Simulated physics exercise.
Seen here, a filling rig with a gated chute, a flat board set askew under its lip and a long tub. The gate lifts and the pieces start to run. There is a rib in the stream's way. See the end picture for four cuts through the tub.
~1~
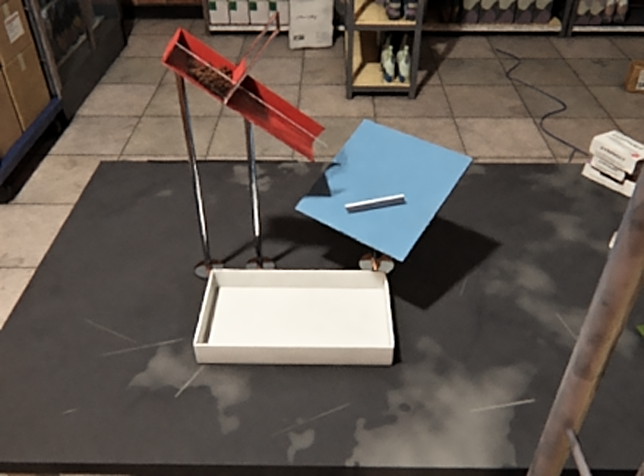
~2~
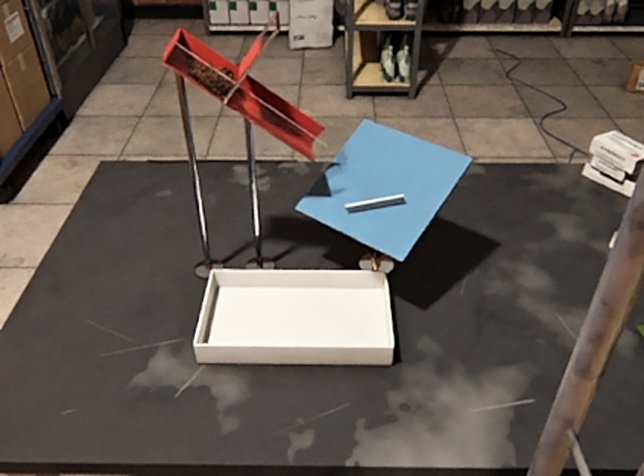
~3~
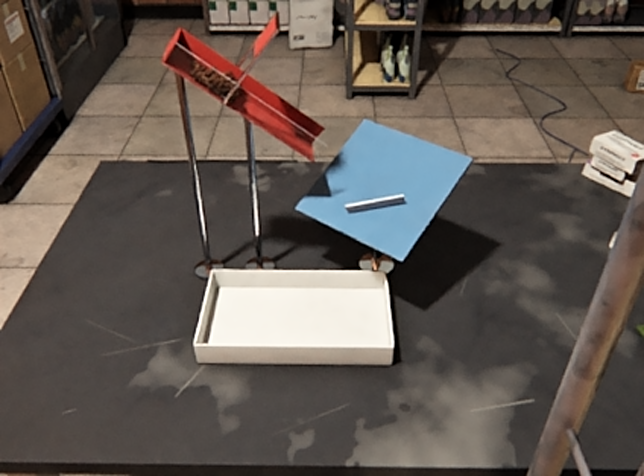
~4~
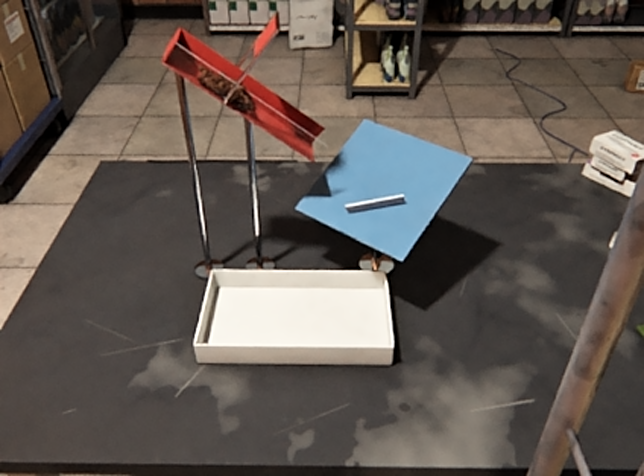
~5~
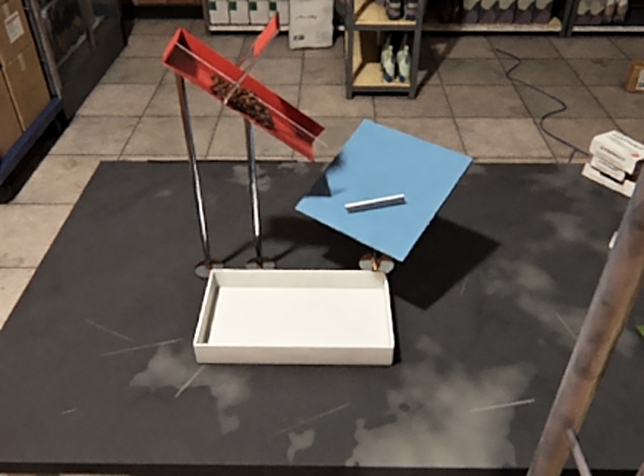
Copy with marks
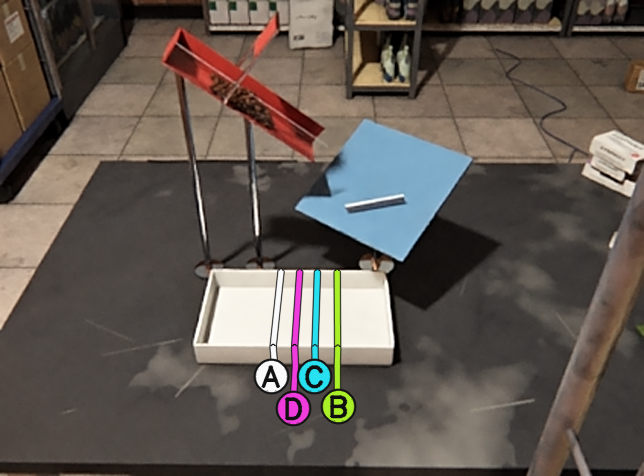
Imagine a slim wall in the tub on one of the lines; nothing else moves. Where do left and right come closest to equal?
D is best.
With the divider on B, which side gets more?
The left side.
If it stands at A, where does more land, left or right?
Right.
On the marked copy, line A crosses the front rim at (273, 346); line B crosses the front rim at (337, 346); line C crosses the front rim at (314, 346); line D crosses the front rim at (294, 346).
With A, of what is caught, about a tenth on the left of the divider, almost all on the right.
With B, of what is caught, almost all on the left of the divider, about a tenth on the right.
With C, of what is caught, almost all on the left of the divider, about a tenth on the right.
With D, of what is caught, roughly a third on the left of the divider, roughly two thirds on the right.
